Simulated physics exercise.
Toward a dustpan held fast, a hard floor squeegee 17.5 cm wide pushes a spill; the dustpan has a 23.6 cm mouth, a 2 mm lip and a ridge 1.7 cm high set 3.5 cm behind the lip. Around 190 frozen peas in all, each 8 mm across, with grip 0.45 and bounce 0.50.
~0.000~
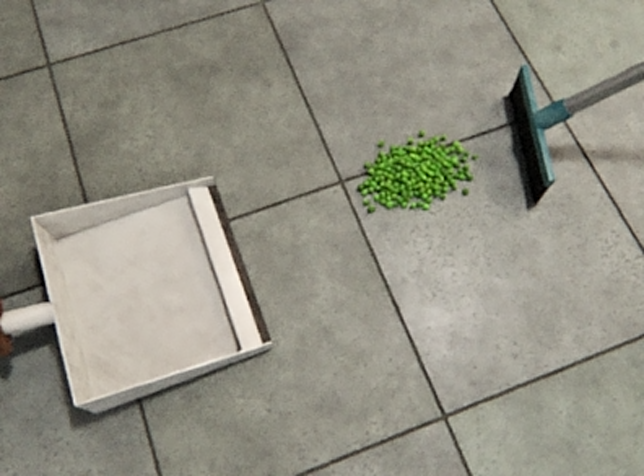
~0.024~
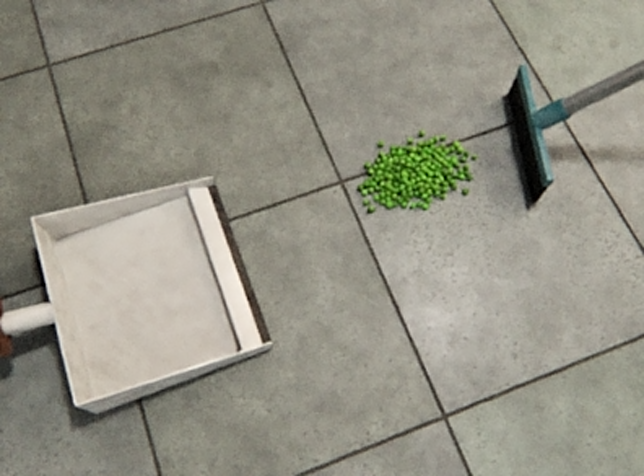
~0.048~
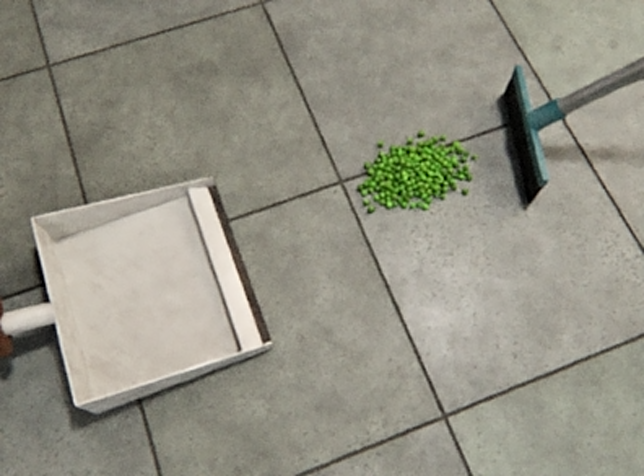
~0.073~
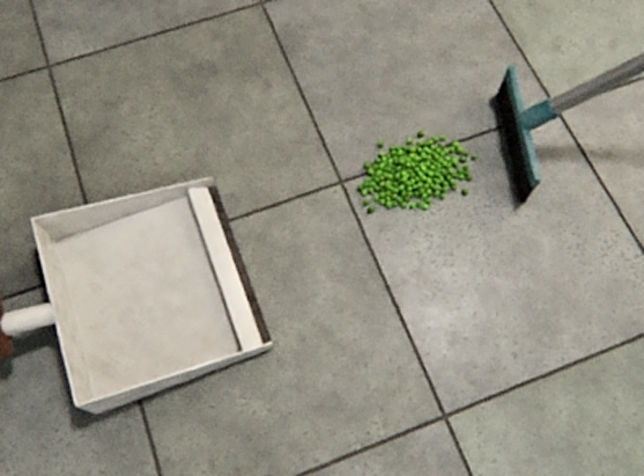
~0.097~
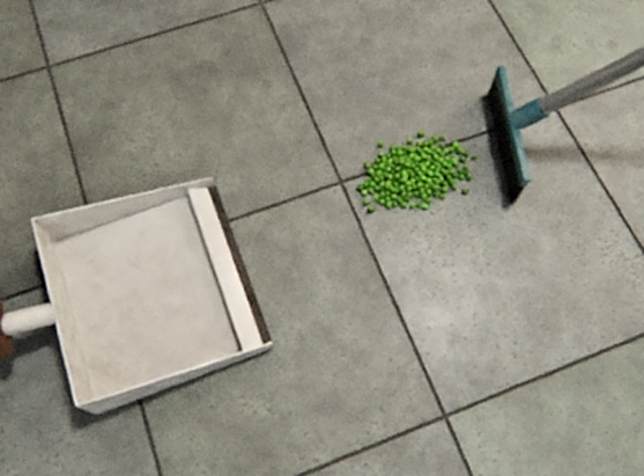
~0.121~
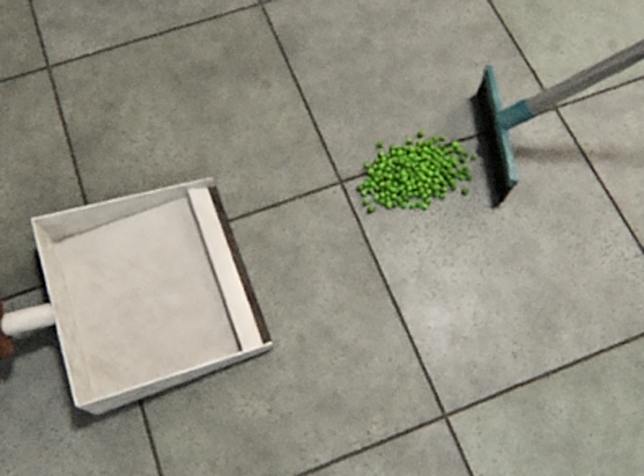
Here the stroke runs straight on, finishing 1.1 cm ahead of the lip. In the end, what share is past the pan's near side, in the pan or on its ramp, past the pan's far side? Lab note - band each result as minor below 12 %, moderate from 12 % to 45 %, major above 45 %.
Past the pan's near side: A tiny fraction, in the pan or on its ramp: A tiny fraction, past the pan's far side: A large fraction.
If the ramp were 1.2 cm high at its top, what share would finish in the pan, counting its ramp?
I'd guess close to 10 per cent.
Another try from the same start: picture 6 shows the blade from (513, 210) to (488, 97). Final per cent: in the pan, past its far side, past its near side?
Split: Pan = 5, far = 10, near = 0.
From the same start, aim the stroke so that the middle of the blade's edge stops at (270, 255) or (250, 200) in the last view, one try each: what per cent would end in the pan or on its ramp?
About 15 % and 15 %.
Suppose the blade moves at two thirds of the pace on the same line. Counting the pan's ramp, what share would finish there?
Near 5 %.
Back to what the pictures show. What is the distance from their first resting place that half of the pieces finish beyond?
I'd put it near 32 cm.
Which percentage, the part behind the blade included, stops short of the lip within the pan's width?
Close to 40 per cent of them end up there.
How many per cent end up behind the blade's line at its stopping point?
30 %.
Then, at 0.40 s, middle of the blade 21 cm from the lip; 0 % over the lip, far side 20 %, near side 0 %.
Then, at 0.58 s, middle of the blade 10 cm from the lip; 0 % over the lip, far side 40 %, near side 0 %.
Then, at 0.89 s, middle of the blade 4 cm from the lip; 5 % over the lip, far side 55 %, near side 0 %.
By 1.7 s all is still; near side 0 %, pan 5 %, far side 55 %, in front of the lip or behind the blade 40 %.
